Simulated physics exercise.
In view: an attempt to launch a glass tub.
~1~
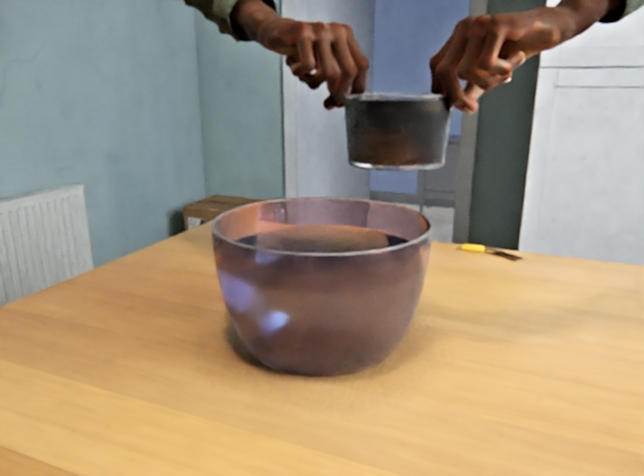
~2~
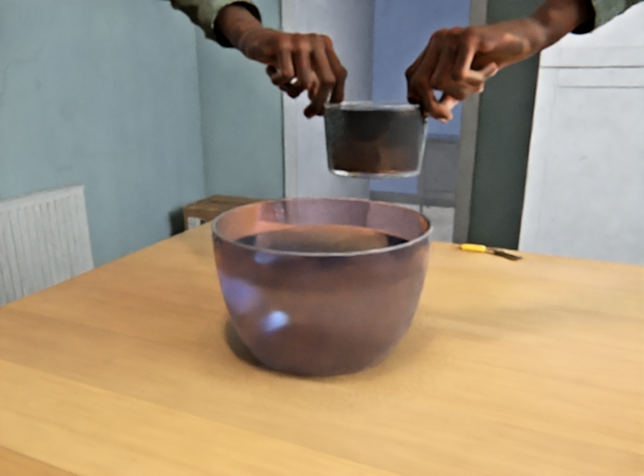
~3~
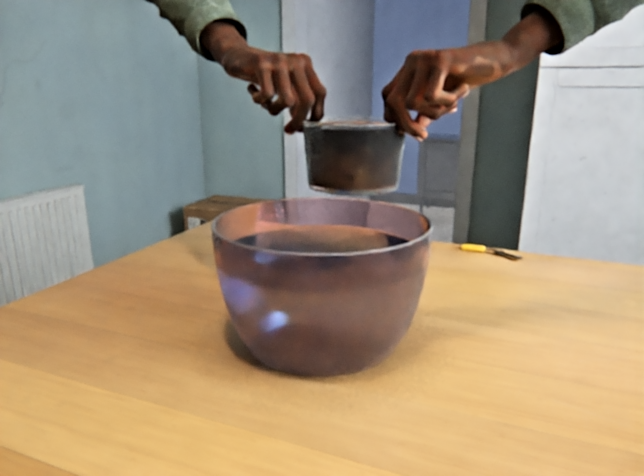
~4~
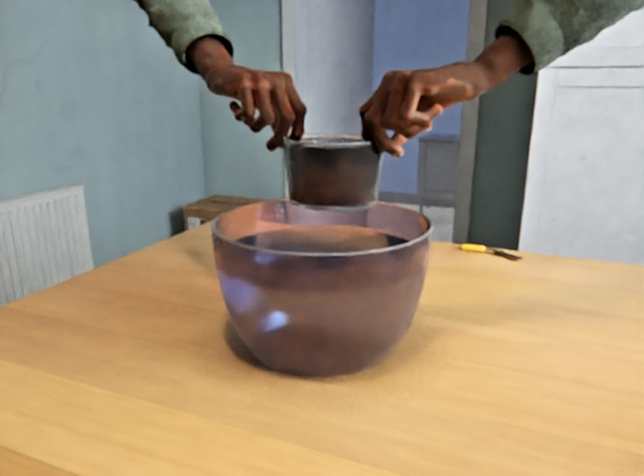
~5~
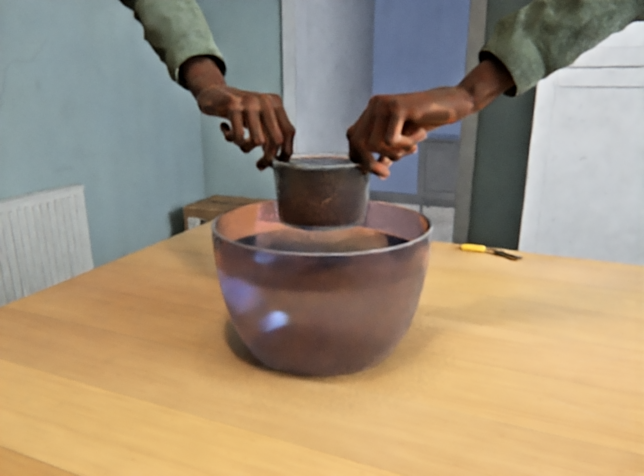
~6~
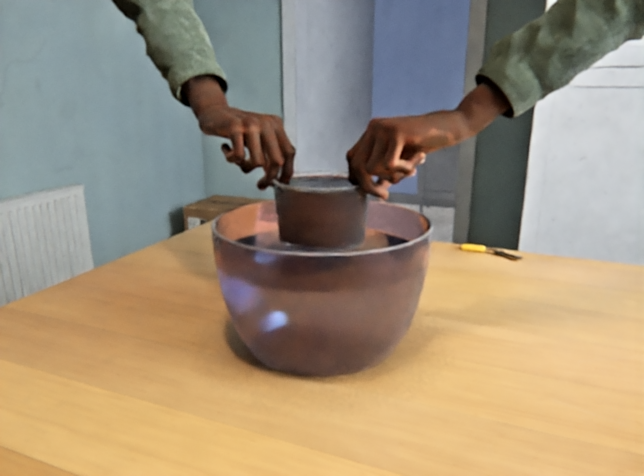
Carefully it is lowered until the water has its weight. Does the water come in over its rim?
The tub sinks.
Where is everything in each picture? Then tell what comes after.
Tub (397, 127) nearly full; above the big tub, in the first picture.
Tub nearly full, surface at (376, 109); coming down, in the second picture.
Tub (354, 152) nearly full; lower, in the third picture.
Tub nearly full, surface at (334, 143); lower still, in the fourth picture.
Tub (322, 187) nearly full; close to the surface, in the fifth picture.
Tub nearly full, surface at (322, 184); just over the surface, in the sixth picture.
Next, the tub dips into the water.
After that, water pours in over its rim.
Finally, the tub lies on the bottom.
